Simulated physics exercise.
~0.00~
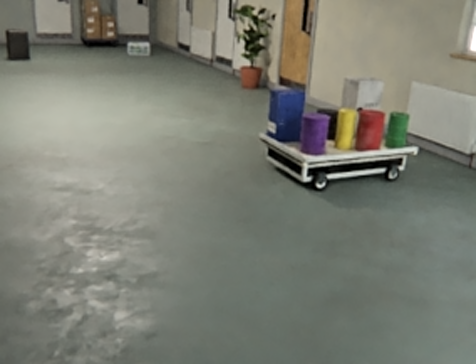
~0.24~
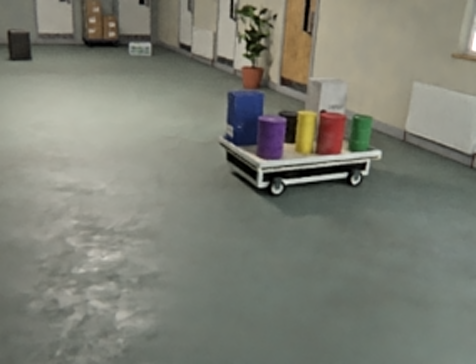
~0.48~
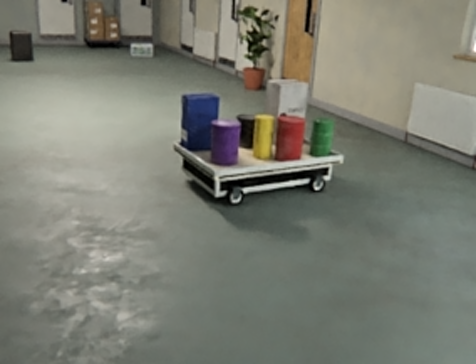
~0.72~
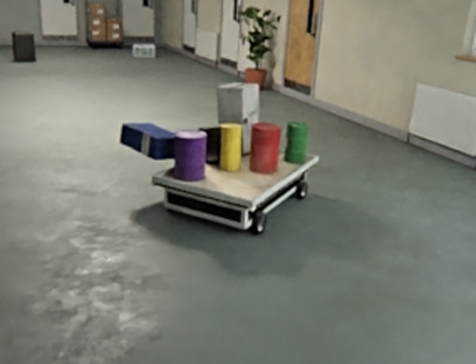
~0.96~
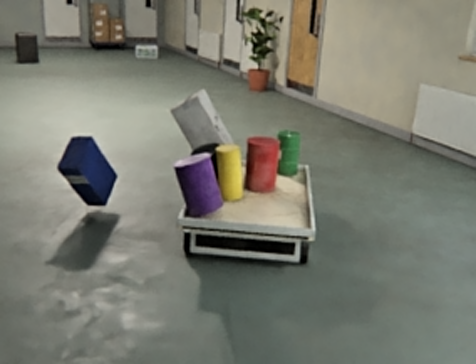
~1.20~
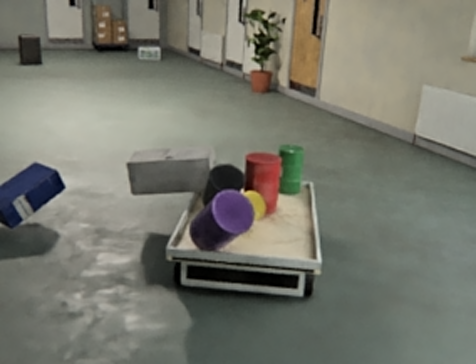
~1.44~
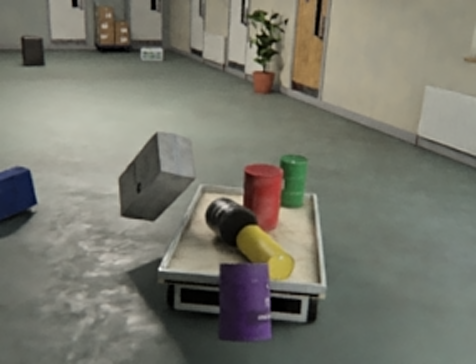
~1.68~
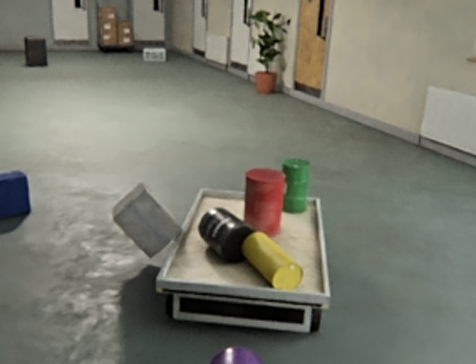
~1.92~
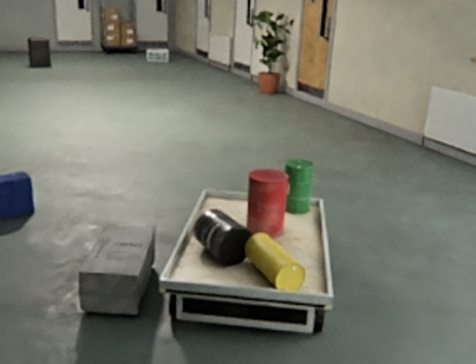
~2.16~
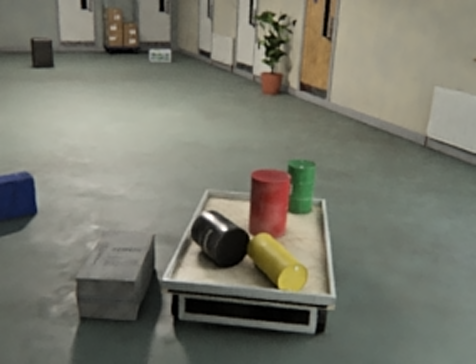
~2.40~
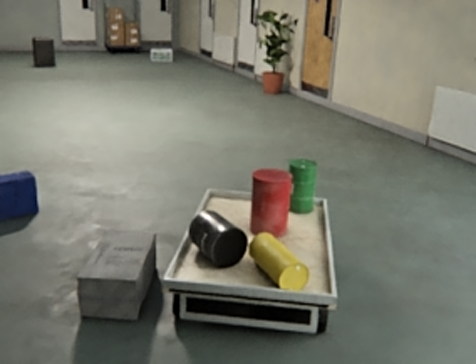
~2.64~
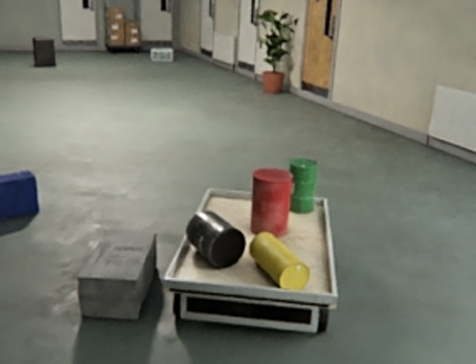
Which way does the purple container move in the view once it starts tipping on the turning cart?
It moves down the view, falling off the near end of the cart and dropping out of sight at the bottom.
